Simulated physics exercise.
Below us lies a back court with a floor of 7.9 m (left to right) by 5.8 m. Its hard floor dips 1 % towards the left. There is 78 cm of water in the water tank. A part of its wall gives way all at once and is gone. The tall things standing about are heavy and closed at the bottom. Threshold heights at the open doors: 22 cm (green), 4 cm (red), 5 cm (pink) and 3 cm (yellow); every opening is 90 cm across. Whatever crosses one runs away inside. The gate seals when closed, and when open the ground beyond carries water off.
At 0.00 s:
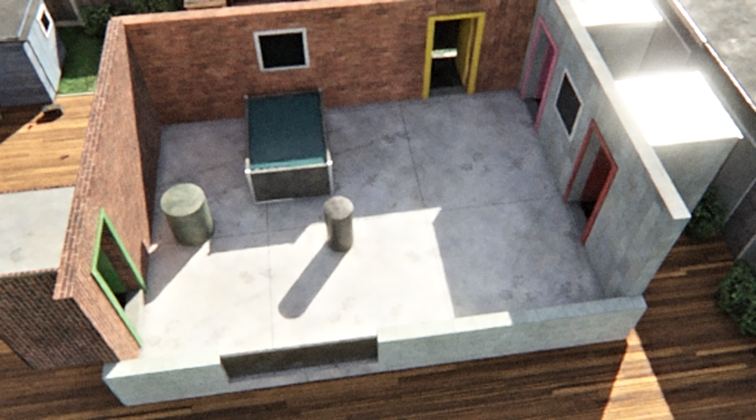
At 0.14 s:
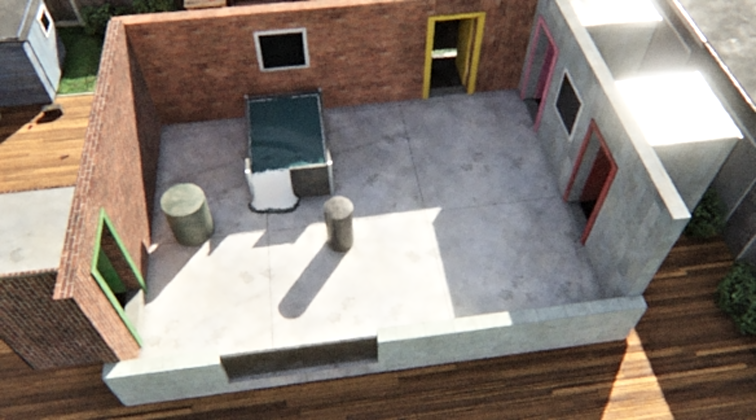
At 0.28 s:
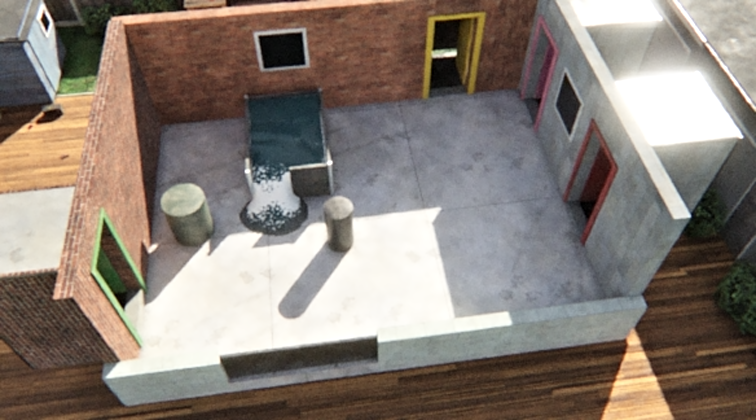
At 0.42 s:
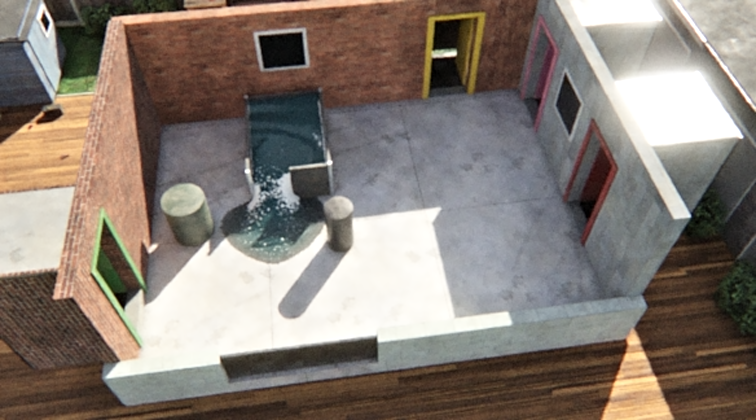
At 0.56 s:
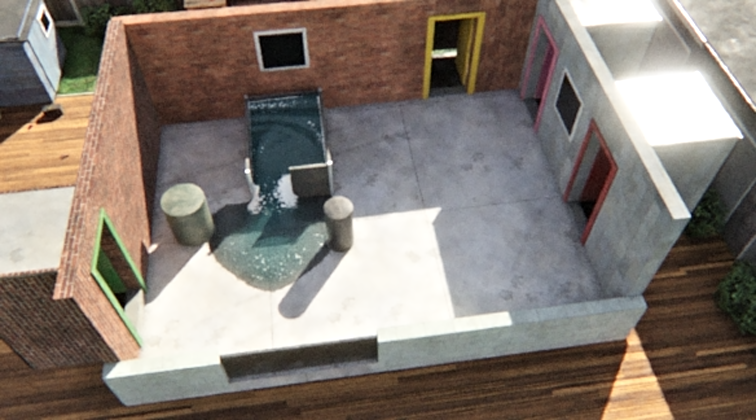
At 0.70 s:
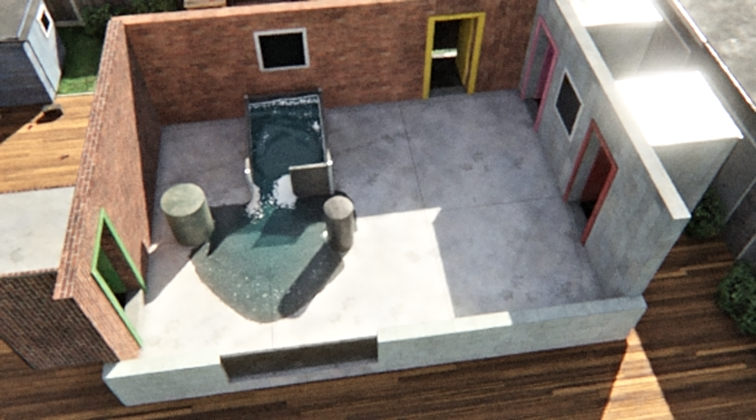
Water pours from a broken tank and spreads across the courtyard floor between two round pillars.
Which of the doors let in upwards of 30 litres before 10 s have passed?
Within that time: At the green door it stays under the limit; at the red door it does not reach the limit; at the pink door it keeps below the limit; at the yellow door it does not reach the limit.
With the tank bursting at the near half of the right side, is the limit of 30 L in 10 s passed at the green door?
Then: Green not over.
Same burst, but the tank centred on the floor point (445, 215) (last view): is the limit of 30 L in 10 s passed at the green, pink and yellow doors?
Then: Green under, pink below, yellow above.
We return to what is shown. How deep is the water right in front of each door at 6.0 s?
Depths in cm: Green 15, red 5, pink 0, yellow 0.
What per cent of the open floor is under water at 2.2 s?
About 30 per cent.
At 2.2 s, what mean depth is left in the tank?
Some 41 cm.
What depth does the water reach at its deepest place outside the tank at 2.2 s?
Roughly 41 cm.
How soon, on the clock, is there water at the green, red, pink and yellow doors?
Arrival: Green 1.3 s, red 4.5 s, pink 7.5 s, yellow 9.5 s.
After 1.4 s water covers 25 % of the floor and is deepest (35 cm) near (267, 207); green door 9 cm at the sill, 0 L in, red door not reached, pink door not reached, yellow door not reached.
After 2.2 s water covers 30 % of the floor and is deepest (41 cm) near (138, 381); green door 14 cm at the sill, 0 L in, red door not reached, pink door not reached, yellow door not reached.
After 3.5 s water covers 40 % of the floor and is deepest (20 cm) near (209, 286); green door 19 cm at the sill, 3 L in, red door not reached, pink door not reached, yellow door not reached.
After 6.0 s water covers 65 % of the floor and is deepest (16 cm) near (138, 381); green door 15 cm at the sill, 4 L in, red door 5 cm at the sill, 1 L in, pink door not reached, yellow door not reached.
After 10.0 s water covers 95 % of the floor and is deepest (11 cm) near (180, 248); green door 9 cm at the sill, 4 L in, red door 5 cm at the sill, 9 L in, pink door 2 cm at the sill, 0 L in, yellow door 5 cm at the sill, 0 L in.
